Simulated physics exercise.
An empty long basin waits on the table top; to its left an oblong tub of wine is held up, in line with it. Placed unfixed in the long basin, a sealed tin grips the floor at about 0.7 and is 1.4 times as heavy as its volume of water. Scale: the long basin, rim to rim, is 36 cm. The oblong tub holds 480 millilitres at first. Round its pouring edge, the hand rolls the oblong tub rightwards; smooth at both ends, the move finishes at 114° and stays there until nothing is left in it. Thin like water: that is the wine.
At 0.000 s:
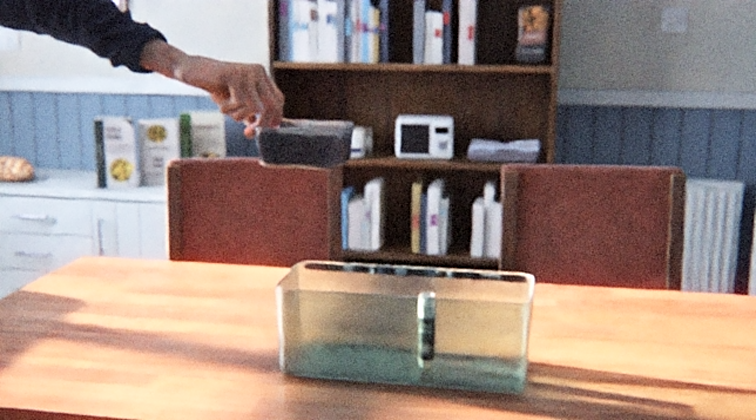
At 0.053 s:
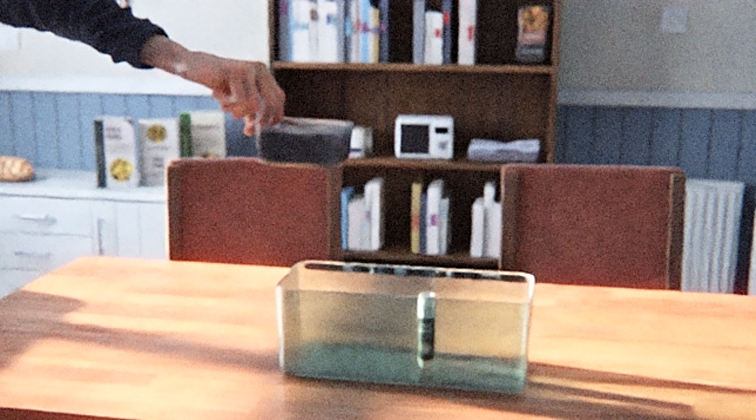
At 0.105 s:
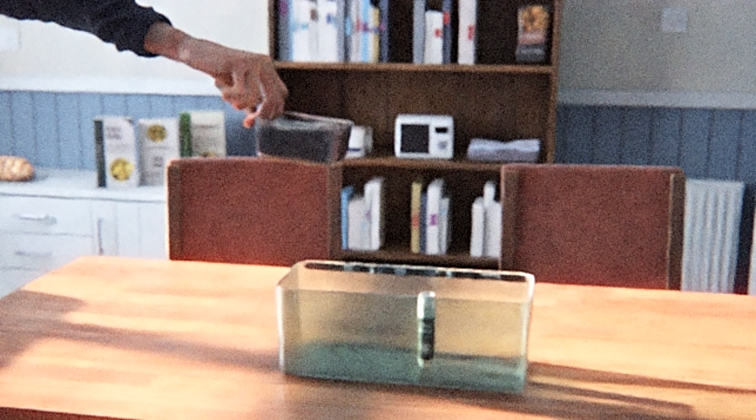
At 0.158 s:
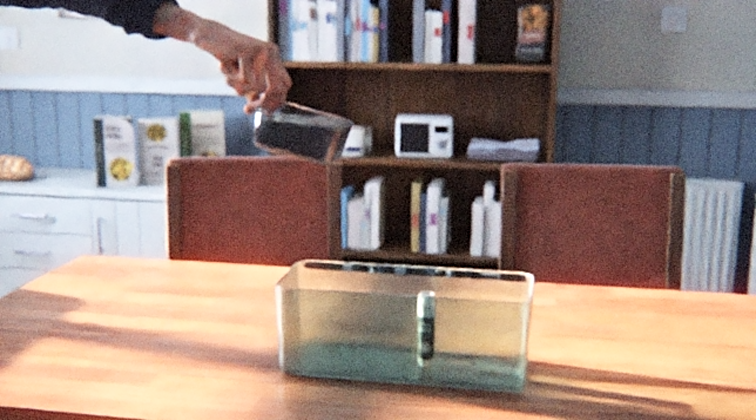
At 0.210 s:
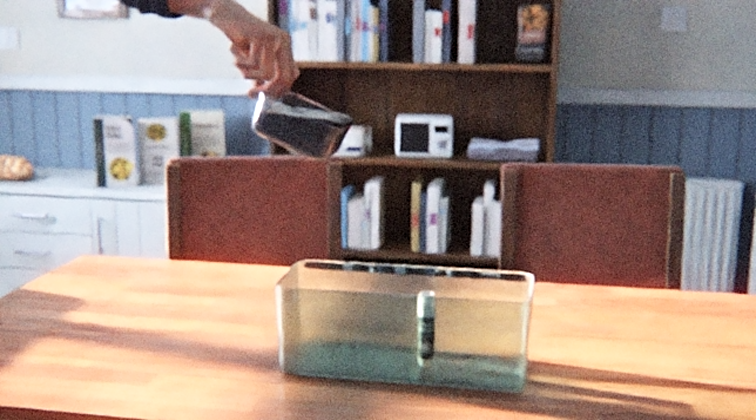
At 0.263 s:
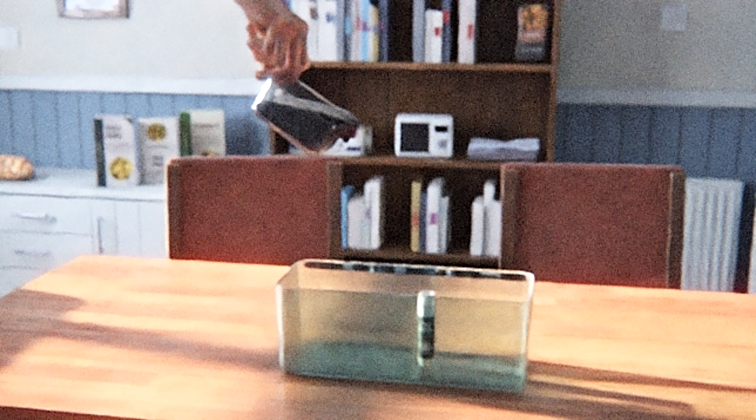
A hand tilts a tub of dark liquid rightwards above a long basin on a table.
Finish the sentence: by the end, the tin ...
By the end, the tin is still upright.
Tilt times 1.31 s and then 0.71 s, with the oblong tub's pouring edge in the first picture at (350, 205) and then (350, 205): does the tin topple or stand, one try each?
Trial 1 - tin stays standing; trial 2 - tin tips.
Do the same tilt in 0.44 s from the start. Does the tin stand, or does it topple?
Result: Tin still standing.
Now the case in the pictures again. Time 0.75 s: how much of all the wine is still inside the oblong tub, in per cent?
I reckon near 0 per cent still sits there.
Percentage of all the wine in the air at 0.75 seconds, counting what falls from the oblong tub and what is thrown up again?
10 per cent or so.
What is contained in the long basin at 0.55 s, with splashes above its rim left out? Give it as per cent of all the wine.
Estimate - around 14 in a hundred parts.
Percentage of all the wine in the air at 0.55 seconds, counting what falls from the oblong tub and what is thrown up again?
I'd say close to 76 per cent.
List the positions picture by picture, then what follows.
In the first frame, it leans 0°; its right rim is at (348, 128); the wine meets the walls at (267, 130) and (347, 133); the long basin's rim runs from (287, 275) to (533, 290); the tin's top is at (427, 298).
In the second frame, it leans 2°; its right rim is at (347, 128); the wine meets the walls at (267, 129) and (347, 132).
In the third frame, it leans 6°; its right rim is at (347, 128); the wine meets the walls at (266, 125) and (347, 127).
In the fourth frame, it leans 13°; its right rim is at (347, 127); the wine meets the walls at (266, 118) and (347, 123).
In the fifth frame, it leans 23°; its right rim is at (346, 127); the wine meets the walls at (265, 110) and (346, 121); 4 per cent is over the edge.
In the sixth frame, it leans 34°; its right rim is at (346, 127); the wine meets the walls at (266, 98) and (337, 113); 9 per cent is over the edge.
Then, 0.55 s in, the tilt is 100° and 11 per cent is still to pour; the tin stands where it began.
Then, 0.75 s in, the tilt is 114° and 0 per cent is still to pour; the tin stands where it began.
Then, 0.97 s in, the tilt is 114° and 0 per cent is still to pour; the tin stands where it began.
Then, 1.21 s in, the tilt is 114° and 0 per cent is still to pour; the tin stands where it began.
Finally, the tin stands where it began.
